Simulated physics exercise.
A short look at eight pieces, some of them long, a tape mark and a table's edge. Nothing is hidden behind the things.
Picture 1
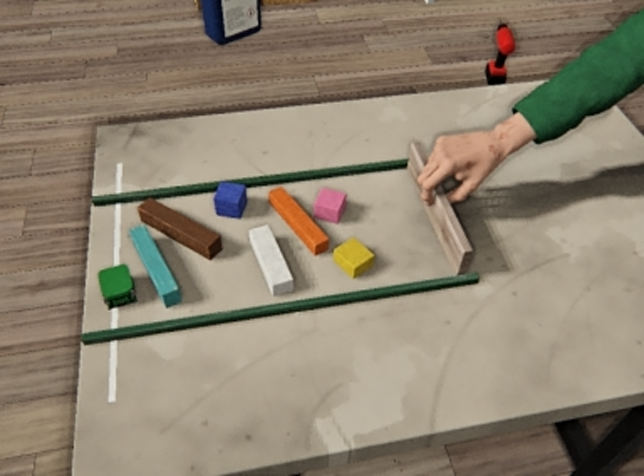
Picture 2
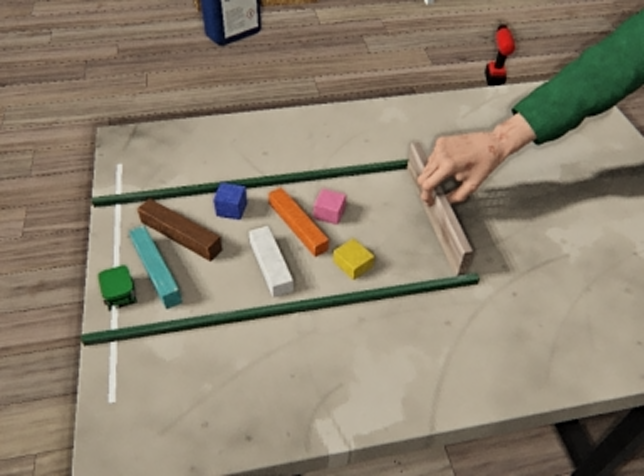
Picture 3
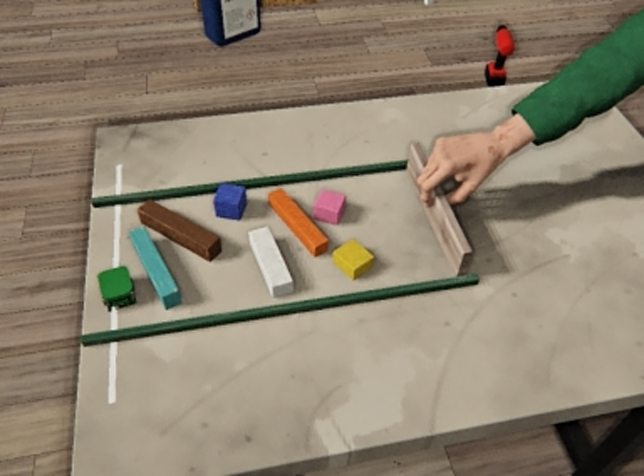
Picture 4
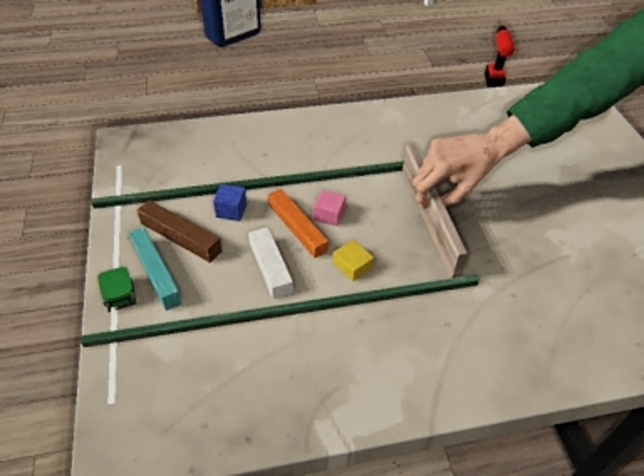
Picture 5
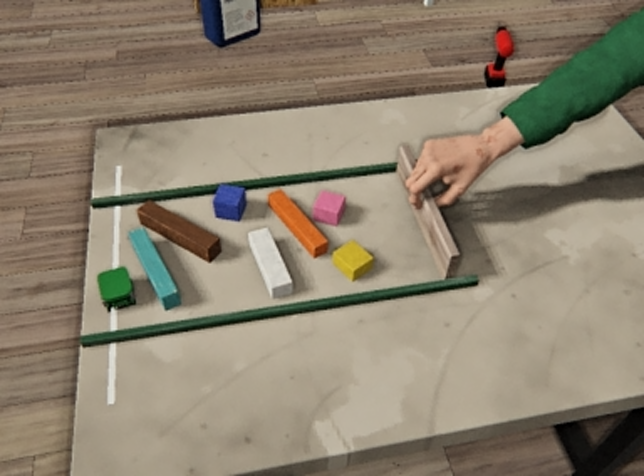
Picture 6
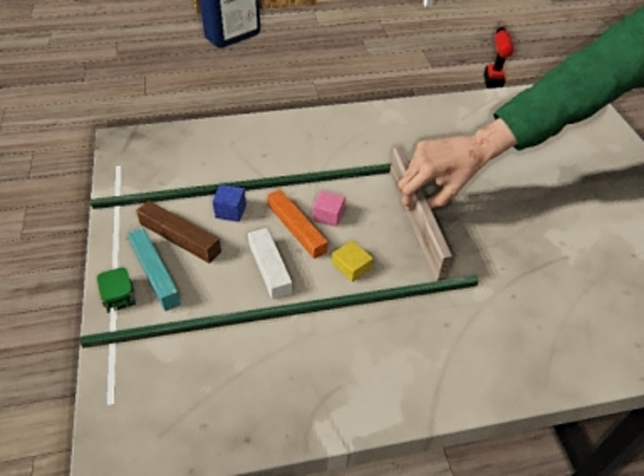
A hand in a green sleeve holds an upright wooden board at the right end of two dark green rails on a pale tabletop, seen from above at an angle. Between the rails lie brown, turquoise, white and orange bars and blue, pink and yellow blocks, with a green piece by the white tape at left. The board rests, then slides slightly left, while the pieces and camera stay practically still.
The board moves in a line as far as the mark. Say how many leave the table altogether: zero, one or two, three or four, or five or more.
The number that fall off is five or more.
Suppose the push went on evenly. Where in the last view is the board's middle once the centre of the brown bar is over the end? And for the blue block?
Its middle is around (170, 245) and around (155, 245).
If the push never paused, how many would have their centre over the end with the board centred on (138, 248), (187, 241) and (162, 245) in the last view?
The counts: 4, 1 and 3.
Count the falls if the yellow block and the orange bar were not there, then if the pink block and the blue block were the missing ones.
Fallen: 3, and 4 in the other try.
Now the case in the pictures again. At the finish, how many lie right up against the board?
It touches 2.
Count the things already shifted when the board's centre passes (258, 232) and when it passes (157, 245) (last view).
By then 6, and 8.
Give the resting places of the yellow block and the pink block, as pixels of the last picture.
First (97, 304), then (100, 237).
Soon after, none off yet; green case at rest near (116, 290); turquoise bar at rest near (154, 268); brown bar at rest near (178, 231).
After that, none off yet; green case at rest near (116, 290); turquoise bar at rest near (154, 268); brown bar displaced a little near (161, 237).
And then, none off yet; green case tilting well over near (61, 324); turquoise bar displaced about its own width near (81, 287); brown bar displaced about its own width near (89, 253).
In the end, the number that fall off is five or more; gone, orange bar, white bar, blue block, brown bar, turquoise bar and green case.
